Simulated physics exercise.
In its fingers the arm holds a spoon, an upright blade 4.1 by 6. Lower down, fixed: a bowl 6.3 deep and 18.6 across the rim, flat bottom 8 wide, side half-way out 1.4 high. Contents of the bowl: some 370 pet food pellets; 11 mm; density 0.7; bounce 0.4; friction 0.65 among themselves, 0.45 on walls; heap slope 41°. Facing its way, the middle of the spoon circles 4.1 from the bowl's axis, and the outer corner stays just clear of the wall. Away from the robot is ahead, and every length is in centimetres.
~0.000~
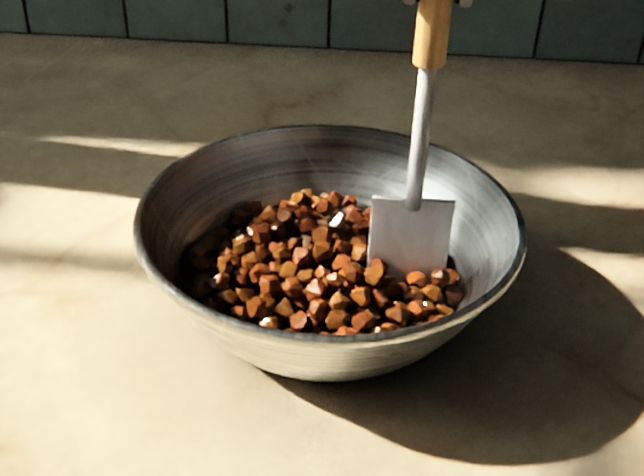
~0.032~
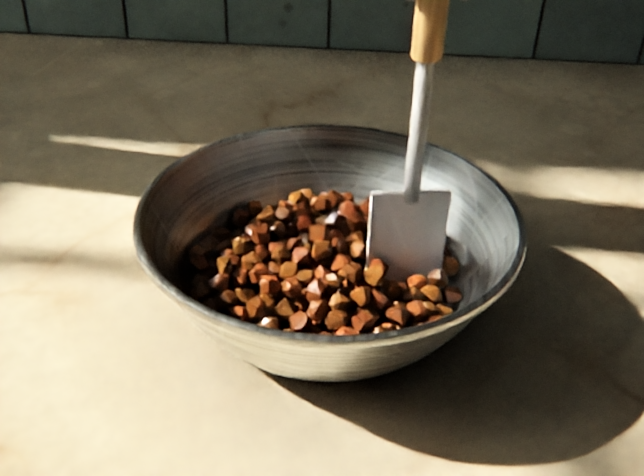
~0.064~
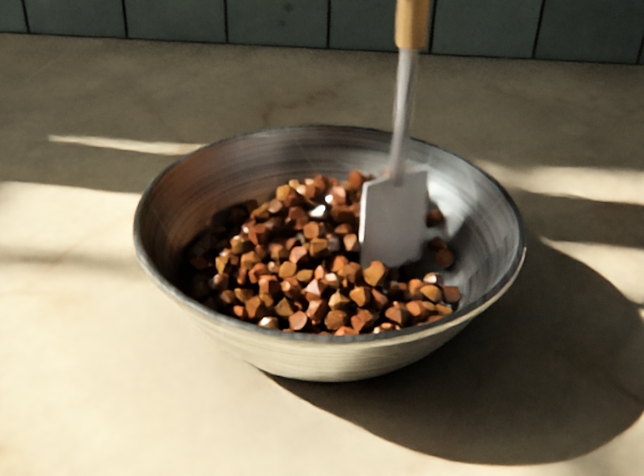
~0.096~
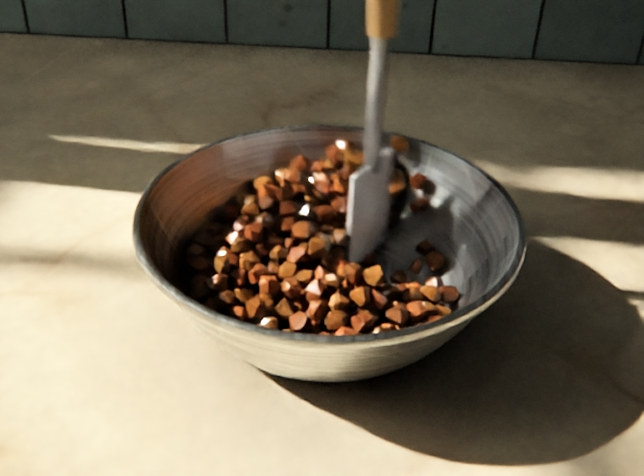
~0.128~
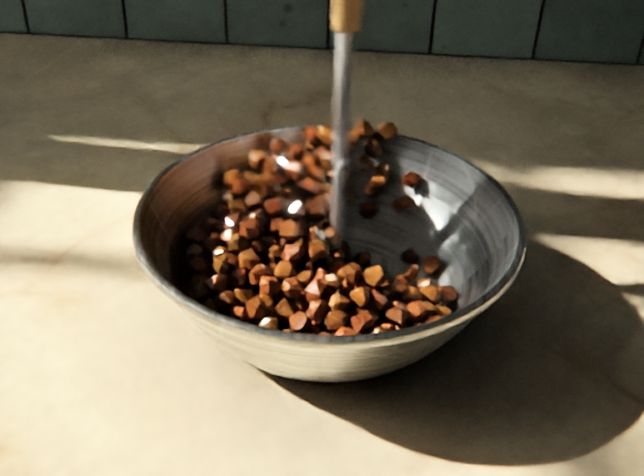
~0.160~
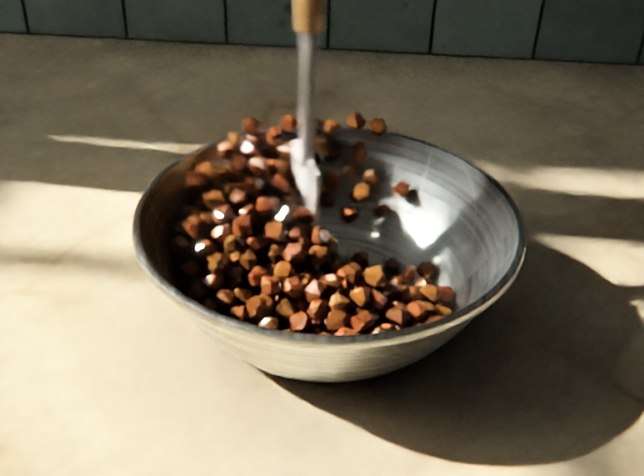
A robot arm sweeps a spoon leftward through a bowl, pushing brown pellets up the far side.
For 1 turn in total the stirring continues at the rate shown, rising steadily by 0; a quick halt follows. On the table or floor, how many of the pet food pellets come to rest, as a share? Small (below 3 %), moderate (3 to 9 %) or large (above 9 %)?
Large.
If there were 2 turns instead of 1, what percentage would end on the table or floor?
It would be around 35 percent.
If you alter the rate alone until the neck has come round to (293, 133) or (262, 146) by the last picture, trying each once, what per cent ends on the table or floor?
Some 25 and 35 per cent respectively.
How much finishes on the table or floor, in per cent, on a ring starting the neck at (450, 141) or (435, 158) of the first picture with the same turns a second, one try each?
I'd put it at around 15 and 20 percent.
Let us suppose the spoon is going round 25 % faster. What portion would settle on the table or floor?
It would come to around 30 percent.
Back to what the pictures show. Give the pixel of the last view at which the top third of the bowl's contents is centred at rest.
Centre, approx.: (398, 216).
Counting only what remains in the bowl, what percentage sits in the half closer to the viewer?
Around 35 per cent of what the bowl keeps.
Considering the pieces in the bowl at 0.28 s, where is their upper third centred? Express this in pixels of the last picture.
Roughly at (222, 265).
By 0.28 s, 204° round, highest piece 9 above the table; 358 in the bowl, 12 in flight or on the tool.
By 0.40 s, 297° round, highest piece 9 above the table; 336 in the bowl, 16 on the table or floor, 18 in flight or on the tool.
By 0.65 s, 0° round, highest piece 6 above the table; 308 in the bowl, 61 on the table or floor, 1 in flight or on the tool.
By 1.35 s, 0° round, highest piece 6 above the table; 308 in the bowl, 62 on the table or floor.
Final count, 308 in the bowl, 62 on the table or floor. That is 17 % on the table or floor.
